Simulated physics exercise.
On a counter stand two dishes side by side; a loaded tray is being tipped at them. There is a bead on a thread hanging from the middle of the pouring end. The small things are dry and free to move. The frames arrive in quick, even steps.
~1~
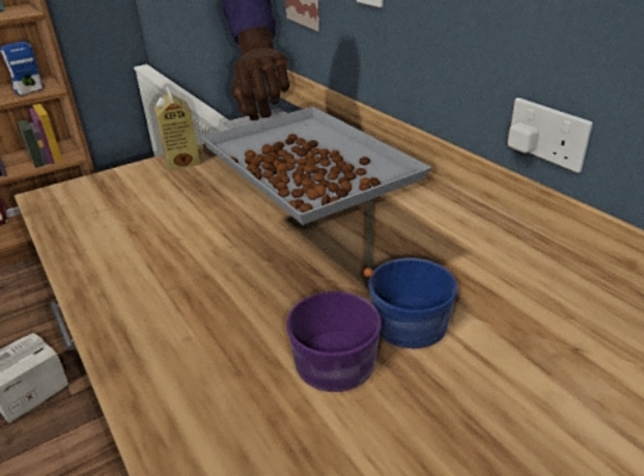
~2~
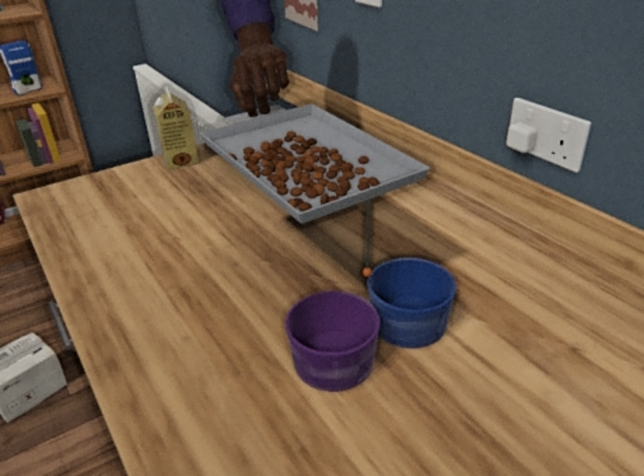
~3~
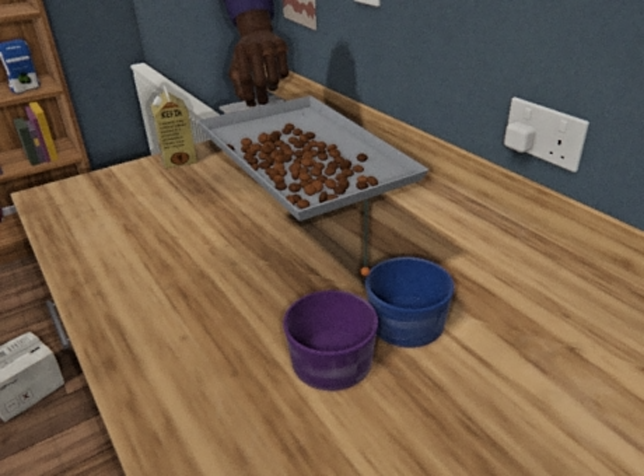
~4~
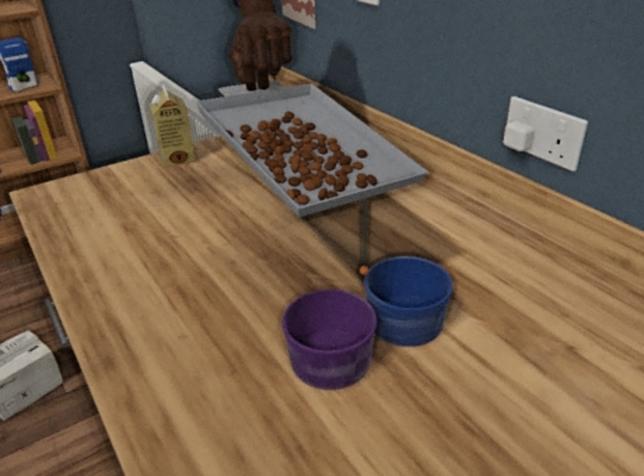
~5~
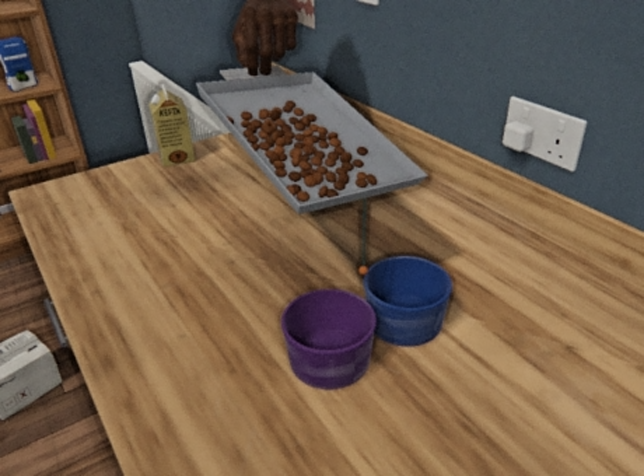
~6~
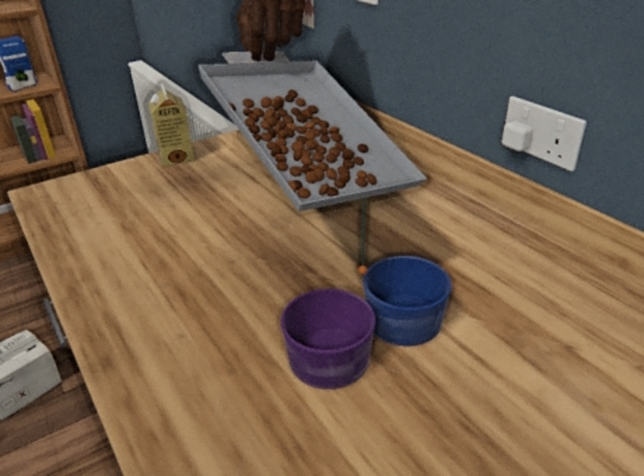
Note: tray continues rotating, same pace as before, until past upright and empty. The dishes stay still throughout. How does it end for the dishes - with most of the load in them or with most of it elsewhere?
Compared with the spill, the catch will be larger.
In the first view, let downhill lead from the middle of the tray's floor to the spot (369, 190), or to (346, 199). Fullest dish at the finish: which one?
The first place favours the right of the two, the second the left of the two.
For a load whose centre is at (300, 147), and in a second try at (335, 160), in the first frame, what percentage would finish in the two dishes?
You'd see roughly 60 per cent first and roughly 70 per cent second.
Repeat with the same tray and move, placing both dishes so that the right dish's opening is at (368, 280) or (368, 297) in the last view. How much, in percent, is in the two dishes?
First placement: Some 20 %; second placement: Some 10 %.
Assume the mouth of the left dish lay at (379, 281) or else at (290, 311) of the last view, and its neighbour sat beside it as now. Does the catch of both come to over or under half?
Try 1: A majority of it. Try 2: A minority of it.
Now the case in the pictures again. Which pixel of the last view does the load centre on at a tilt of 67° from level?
Centre estimate: (393, 181).
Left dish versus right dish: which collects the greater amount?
It's the right of the two that is fuller.
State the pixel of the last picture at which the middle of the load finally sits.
Around (416, 310).
Soon after the last picture, tray tipped steeply; most on the tray; a stray few in the right dish; a stray few outside both; about a quarter in the air.
A little later, tray tipped past a quarter turn; a stray few on the tray; about two thirds in the right dish; about a quarter outside both; a small part in the air.
Later still, tray tipped past a quarter turn; about two thirds in the right dish; about a third outside both.
At rest, tray tipped past a quarter turn; none in the left dish; about two thirds in the right dish; about a third outside both.
